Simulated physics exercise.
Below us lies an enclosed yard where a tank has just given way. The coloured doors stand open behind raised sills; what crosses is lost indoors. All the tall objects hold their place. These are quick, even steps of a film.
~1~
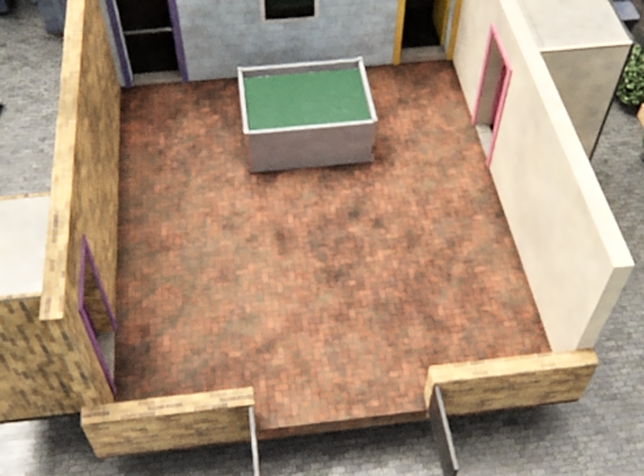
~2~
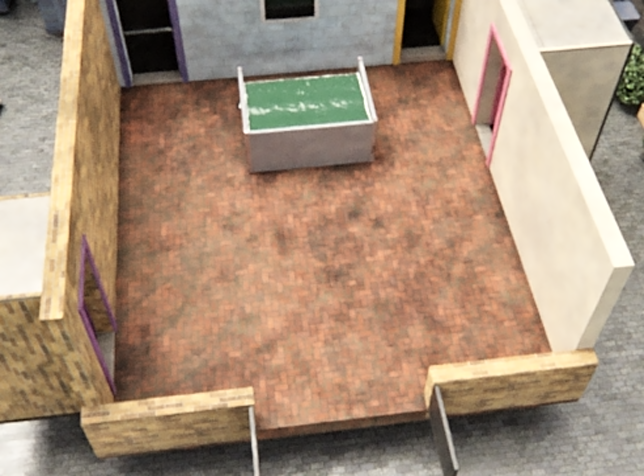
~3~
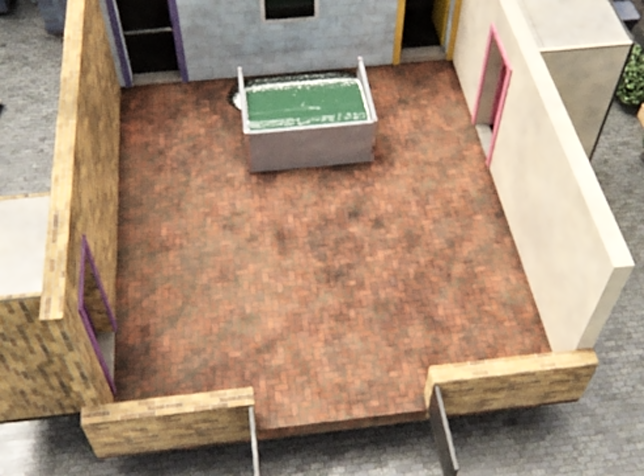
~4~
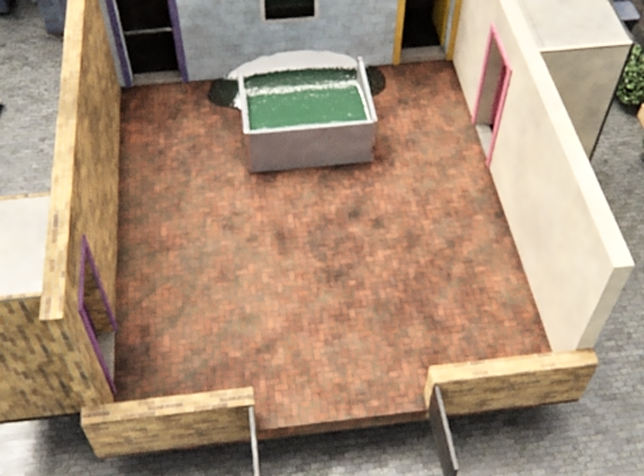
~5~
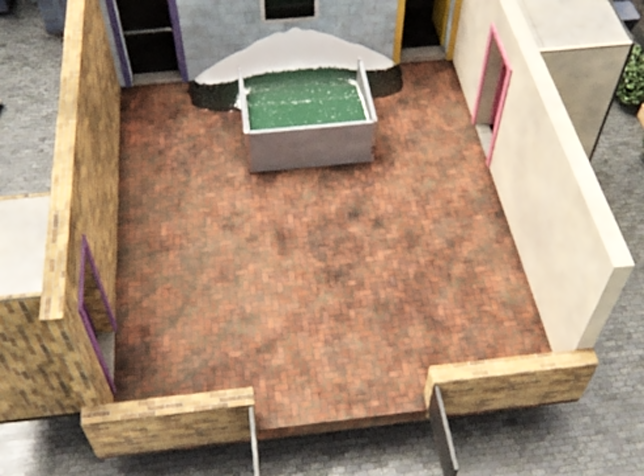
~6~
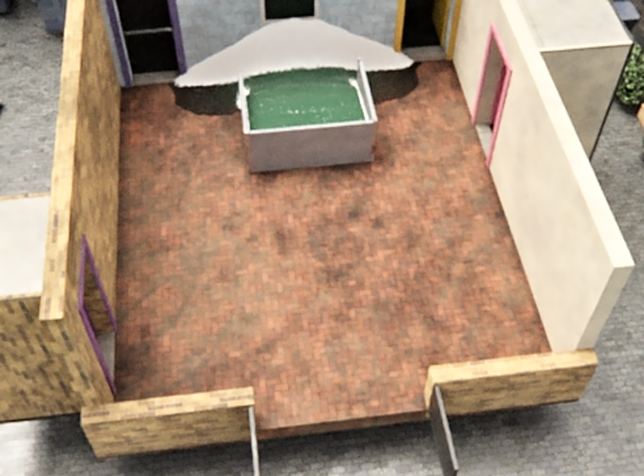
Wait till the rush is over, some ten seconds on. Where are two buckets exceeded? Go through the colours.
One by one: The blue door floods; the purple door holds within the limit; the yellow door floods; the pink door floods.
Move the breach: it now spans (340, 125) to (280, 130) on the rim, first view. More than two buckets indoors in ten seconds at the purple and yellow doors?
One by one: Purple goes over, yellow lets less in.
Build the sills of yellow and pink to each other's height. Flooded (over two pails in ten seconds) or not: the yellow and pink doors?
In short: The yellow one floods, the pink one stays under.
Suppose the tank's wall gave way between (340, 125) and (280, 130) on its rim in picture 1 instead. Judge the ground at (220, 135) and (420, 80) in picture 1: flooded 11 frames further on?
As listed: Dry, not flooded.
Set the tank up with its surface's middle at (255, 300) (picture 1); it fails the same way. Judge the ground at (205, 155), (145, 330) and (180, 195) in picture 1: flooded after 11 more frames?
One after the other: Covered, not flooded, covered.
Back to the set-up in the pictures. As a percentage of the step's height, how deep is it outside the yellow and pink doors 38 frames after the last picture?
Roughly 80 per cent, then 210 per cent.
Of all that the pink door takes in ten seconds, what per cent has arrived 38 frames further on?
I make it 85 per cent.
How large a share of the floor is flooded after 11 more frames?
About 30 per cent.
A moment on, water covers 20 % of the floor; the blue door wet at the sill, nothing in, the purple door not reached, the yellow door wet at the sill, nothing in, the pink door not reached.
Next, water covers 30 % of the floor; the blue door under two buckets in, the purple door not reached, the yellow door under two buckets in, the pink door under two buckets in.
Then, water covers 65 % of the floor; the blue door over two buckets in, the purple door wet at the sill, nothing in, the yellow door over two buckets in, the pink door over two buckets in.
Later, water covers 90 % of the floor; the blue door over two buckets in, the purple door wet at the sill, nothing in, the yellow door over two buckets in, the pink door over two buckets in.
In the end, water covers 95 % of the floor; the blue door far over two buckets in, the purple door under two buckets in, the yellow door over two buckets in, the pink door over two buckets in.
